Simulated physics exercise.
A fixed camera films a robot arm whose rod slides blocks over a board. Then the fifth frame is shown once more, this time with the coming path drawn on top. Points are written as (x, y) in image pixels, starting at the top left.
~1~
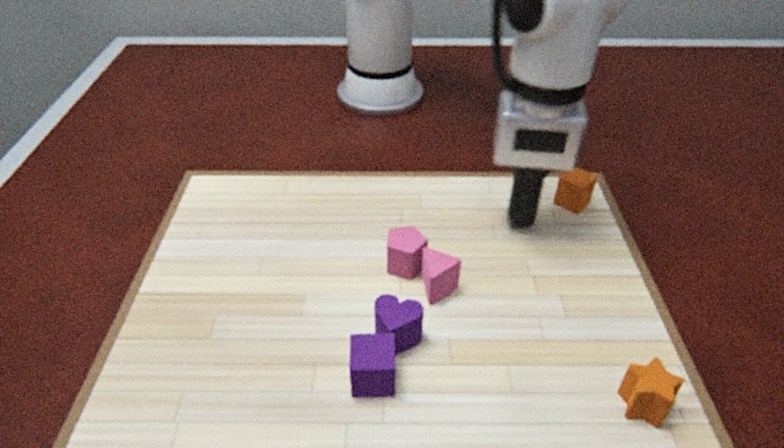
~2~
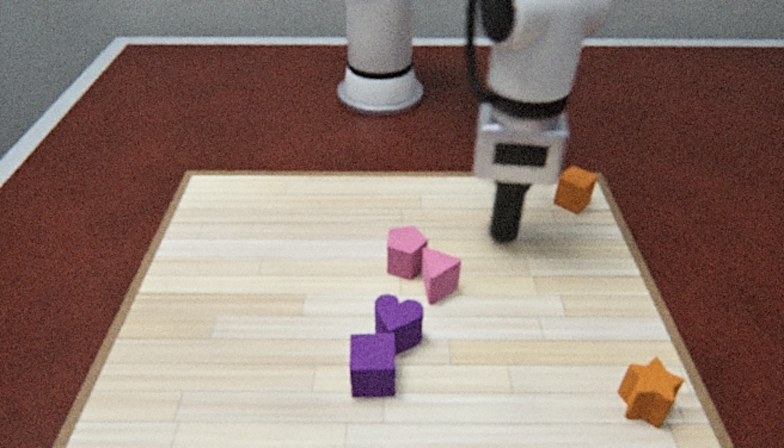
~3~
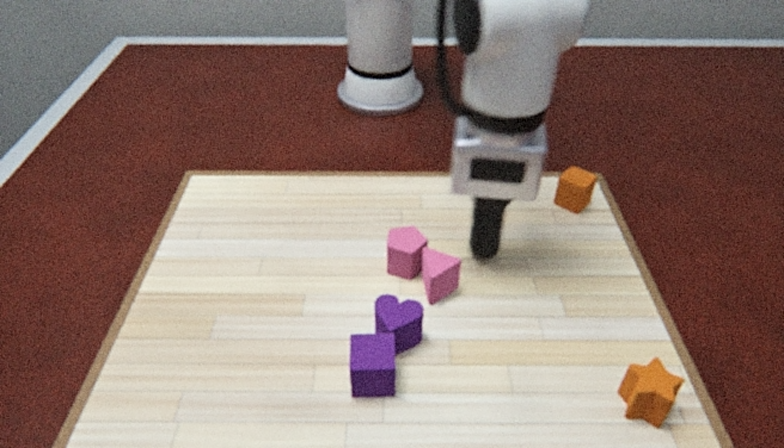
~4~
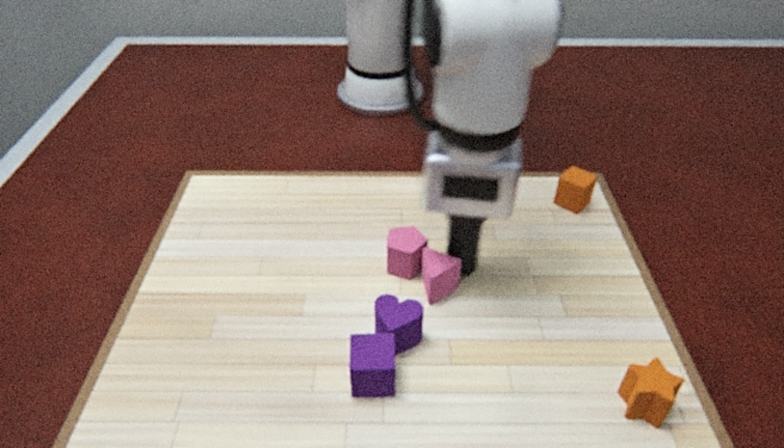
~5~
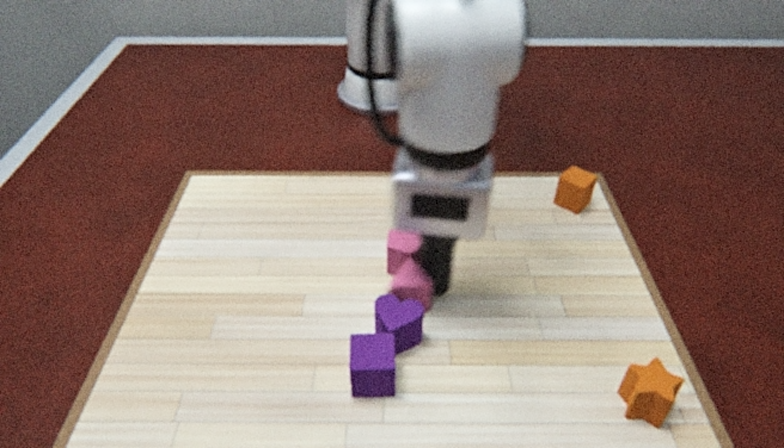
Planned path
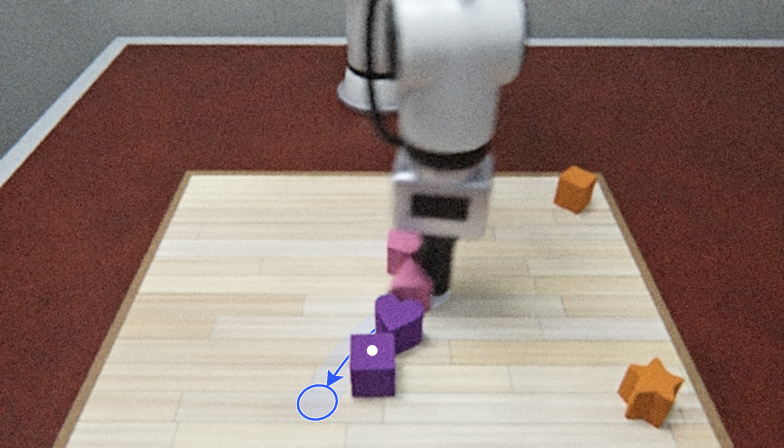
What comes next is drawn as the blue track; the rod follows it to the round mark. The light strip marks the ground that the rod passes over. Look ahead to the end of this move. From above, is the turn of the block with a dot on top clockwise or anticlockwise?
Seen from above, its turn is clockwise.
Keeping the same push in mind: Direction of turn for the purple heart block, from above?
Spin direction: Counter-clockwise.
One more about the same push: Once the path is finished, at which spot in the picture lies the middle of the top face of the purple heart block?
Roughly at (384, 337).
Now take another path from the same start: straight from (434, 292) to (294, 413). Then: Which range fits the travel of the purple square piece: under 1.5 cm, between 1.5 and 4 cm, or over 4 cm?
It's set to move over 4 cm.
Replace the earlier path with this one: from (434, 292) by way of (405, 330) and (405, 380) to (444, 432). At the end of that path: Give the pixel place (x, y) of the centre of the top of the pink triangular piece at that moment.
It should be at (376, 291) by then.
The drawn path runs from (434, 292) over (390, 318) and (351, 354) to (317, 402); the dot is on the purple square piece.
On the path given first. One third of the way, rod (389, 312); purple square piece (371, 354), turned 10° clockwise; purple heart block (389, 322), turned 50° anticlockwise; pink triangular piece (359, 298).
Two thirds of the way, rod (349, 349); purple square piece (369, 377), turned 25° clockwise; purple heart block (384, 337), turned 75° anticlockwise; pink triangular piece (317, 317), turned 50° clockwise.
At the end, rod (316, 395); purple square piece (370, 377), turned 25° clockwise; purple heart block (384, 337), turned 80° anticlockwise; pink pentagon not moved; pink triangular piece (316, 317), turned 55° clockwise.
